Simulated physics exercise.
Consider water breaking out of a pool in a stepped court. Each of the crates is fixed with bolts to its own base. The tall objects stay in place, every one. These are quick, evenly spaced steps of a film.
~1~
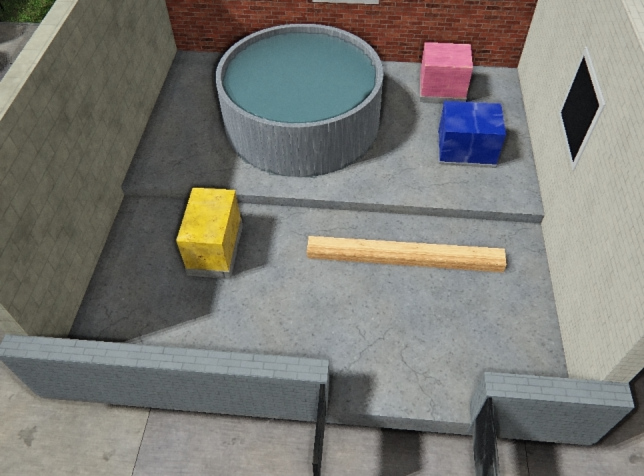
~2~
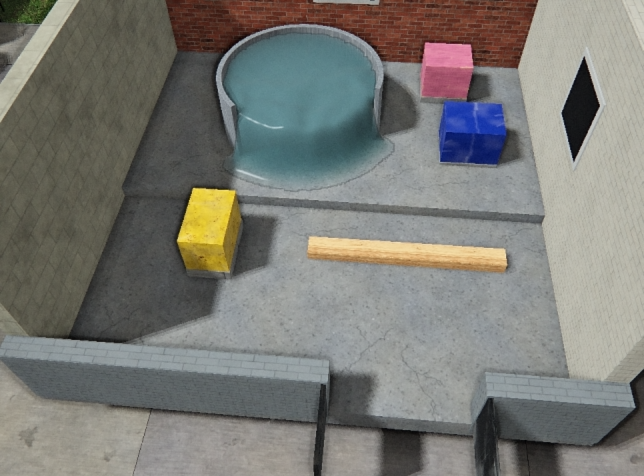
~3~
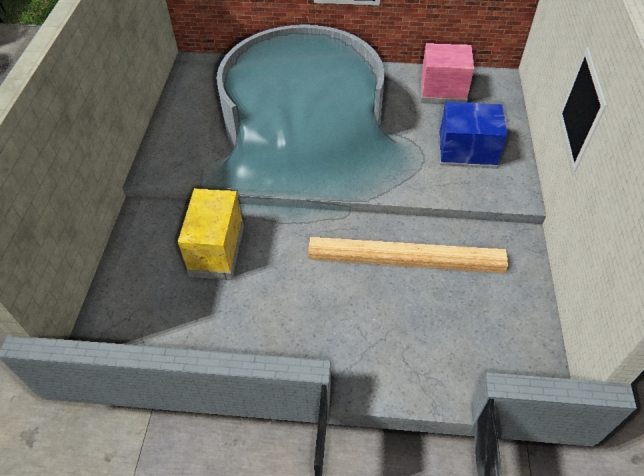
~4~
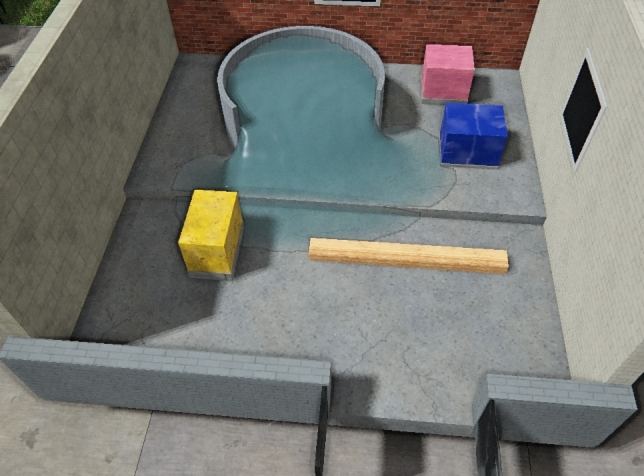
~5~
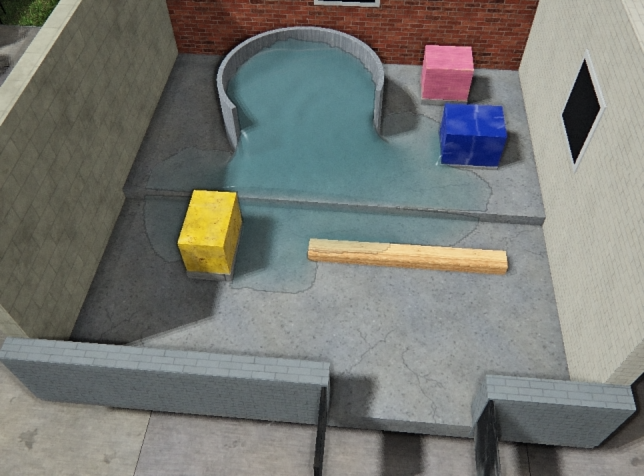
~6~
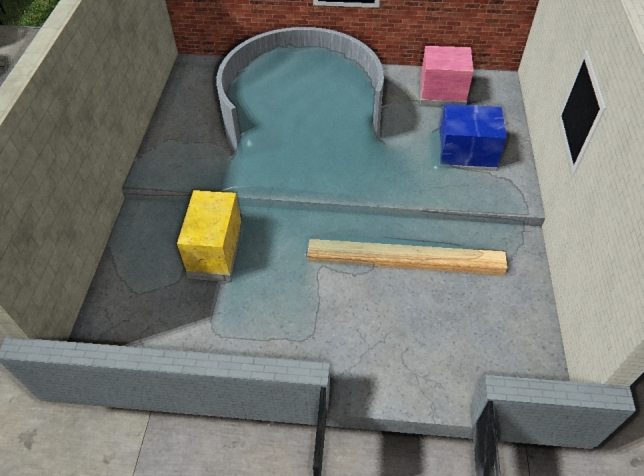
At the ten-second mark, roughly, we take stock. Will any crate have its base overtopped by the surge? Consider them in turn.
Result: Blue crate: Doused, yellow crate: Doused, pink crate: Clear.
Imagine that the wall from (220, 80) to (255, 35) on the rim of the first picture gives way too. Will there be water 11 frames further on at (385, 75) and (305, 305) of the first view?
Going point by point, the first is waterlogged and the second is high and dry.
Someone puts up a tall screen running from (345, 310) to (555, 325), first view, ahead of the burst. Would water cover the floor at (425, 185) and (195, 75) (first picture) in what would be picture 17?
In order, I'd call them inundated and bare.
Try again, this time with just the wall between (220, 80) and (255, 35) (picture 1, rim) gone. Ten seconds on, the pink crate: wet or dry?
The pink one is reached.
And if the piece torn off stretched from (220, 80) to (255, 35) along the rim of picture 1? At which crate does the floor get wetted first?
The yellow crate.
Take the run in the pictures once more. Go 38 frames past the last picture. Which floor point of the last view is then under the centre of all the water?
The water centres close to (338, 260).
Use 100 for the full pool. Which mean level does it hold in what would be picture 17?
About 24 %.
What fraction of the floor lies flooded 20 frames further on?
Estimated share: Around 75 %.
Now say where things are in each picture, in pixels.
Still water in the round tank at (300, 76), in the first frame.
The front is at (233, 158), out from the gap at (314, 157), in the second frame.
The front is at (416, 155), out from the gap at (315, 161), in the third frame.
Water pours out at (315, 165) and has run to (184, 213), in the fourth frame.
Water pours out at (315, 167) and has run to (484, 195), in the fifth frame.
The front is at (522, 211), out from the gap at (314, 168), in the sixth frame.
A moment on, water covers 60 % of the floor; the blue crate water round its plinth, the yellow crate water round its plinth, the pink crate water round its plinth.
Next, water covers 75 % of the floor; the blue crate water round its plinth, the yellow crate water round its plinth, the pink crate water round its plinth.
Then, water covers 75 % of the floor; the blue crate water round its plinth, the yellow crate water round its plinth, the pink crate water round its plinth.
Later, water covers 85 % of the floor; the blue crate water round its plinth, the yellow crate water round its plinth, the pink crate water round its plinth.
In the end, water covers 85 % of the floor; the blue crate was topped, the yellow crate was topped, the pink crate stayed above the water.
